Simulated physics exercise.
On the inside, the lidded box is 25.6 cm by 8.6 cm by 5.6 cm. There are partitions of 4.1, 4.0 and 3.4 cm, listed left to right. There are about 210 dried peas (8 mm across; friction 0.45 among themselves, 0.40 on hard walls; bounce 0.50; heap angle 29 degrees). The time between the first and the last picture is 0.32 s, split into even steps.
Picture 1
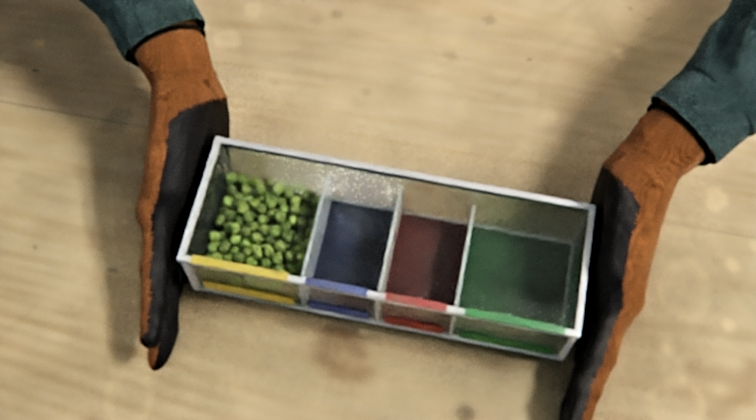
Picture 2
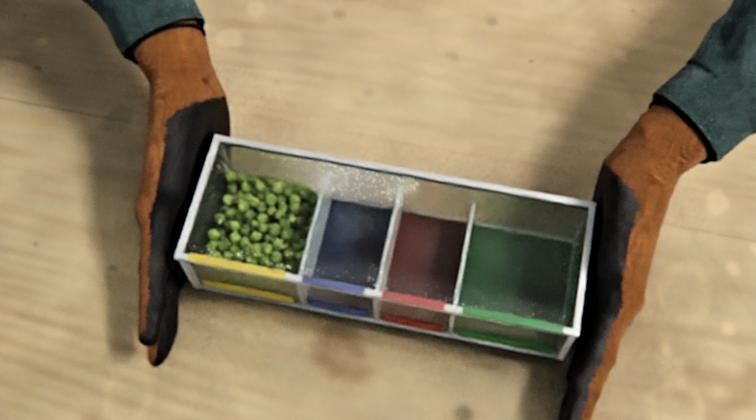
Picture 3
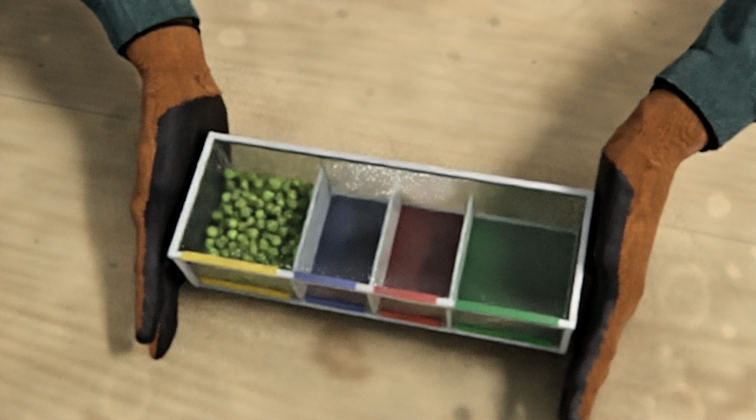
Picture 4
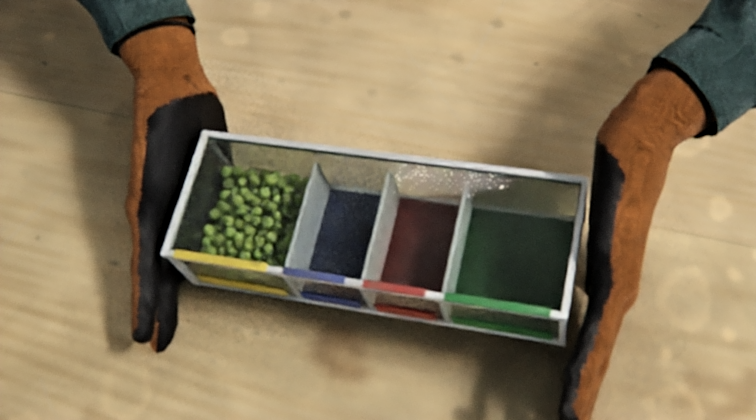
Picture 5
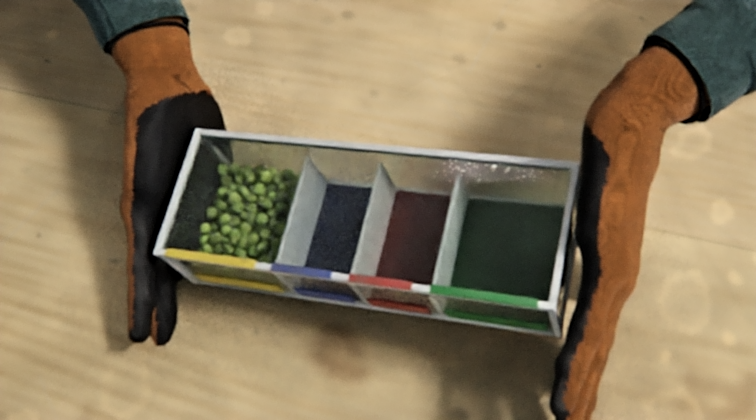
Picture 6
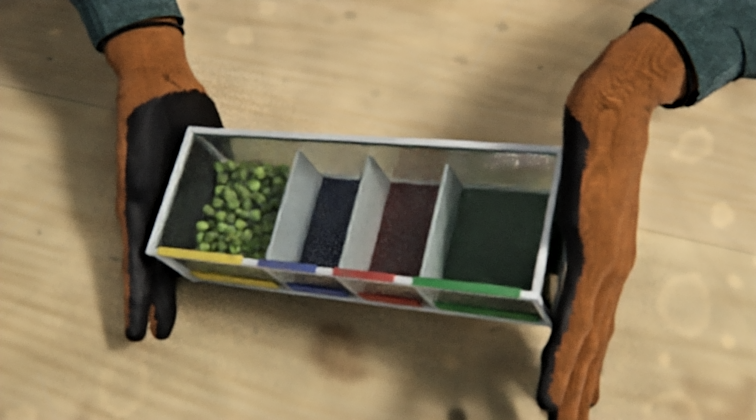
Two hands in orange and black gloves with teal sleeves hold a clear, white-edged box between their palms above a pale wooden surface, seen from above. The box has four compartments marked yellow, blue, red and green from left to right, with green peas in the yellow one. The hands slowly tilt the box and shift it slightly left, while the peas stay in their compartment.
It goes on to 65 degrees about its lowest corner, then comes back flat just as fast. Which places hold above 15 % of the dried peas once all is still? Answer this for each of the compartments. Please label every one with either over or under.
Labels - red: Under; blue: Under; green: Under; yellow: Over.
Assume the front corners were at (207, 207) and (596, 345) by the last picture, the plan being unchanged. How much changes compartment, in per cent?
It would come to roughly 10 percent.
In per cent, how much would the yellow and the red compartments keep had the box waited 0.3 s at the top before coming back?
That would leave yellow with 100 percent and red with 0 percent.
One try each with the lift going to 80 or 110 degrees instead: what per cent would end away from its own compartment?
Roughly 0 percent for the first try and 0 percent for the second.
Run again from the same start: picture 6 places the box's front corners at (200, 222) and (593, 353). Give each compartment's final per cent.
Red 0 %; blue 5 %; green 0 %; yellow 90 %.
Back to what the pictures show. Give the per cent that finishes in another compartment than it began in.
0 per cent, roughly.
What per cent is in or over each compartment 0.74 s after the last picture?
It splits as red 0, blue 0, green 0 and yellow 100 percent.
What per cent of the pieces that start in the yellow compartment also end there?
I'd estimate about 100 %.
Then, 0.74 s after the last picture, tilt 63 degrees; yellow 100 %.
Then, 1.22 s after the last picture, tilt 27 degrees; yellow 100 %.
Then, 1.78 s after the last picture, tilt 0 degrees; yellow 100 %.
In the end, red 0 %, blue 0 %, green 0 %, yellow 100 %.
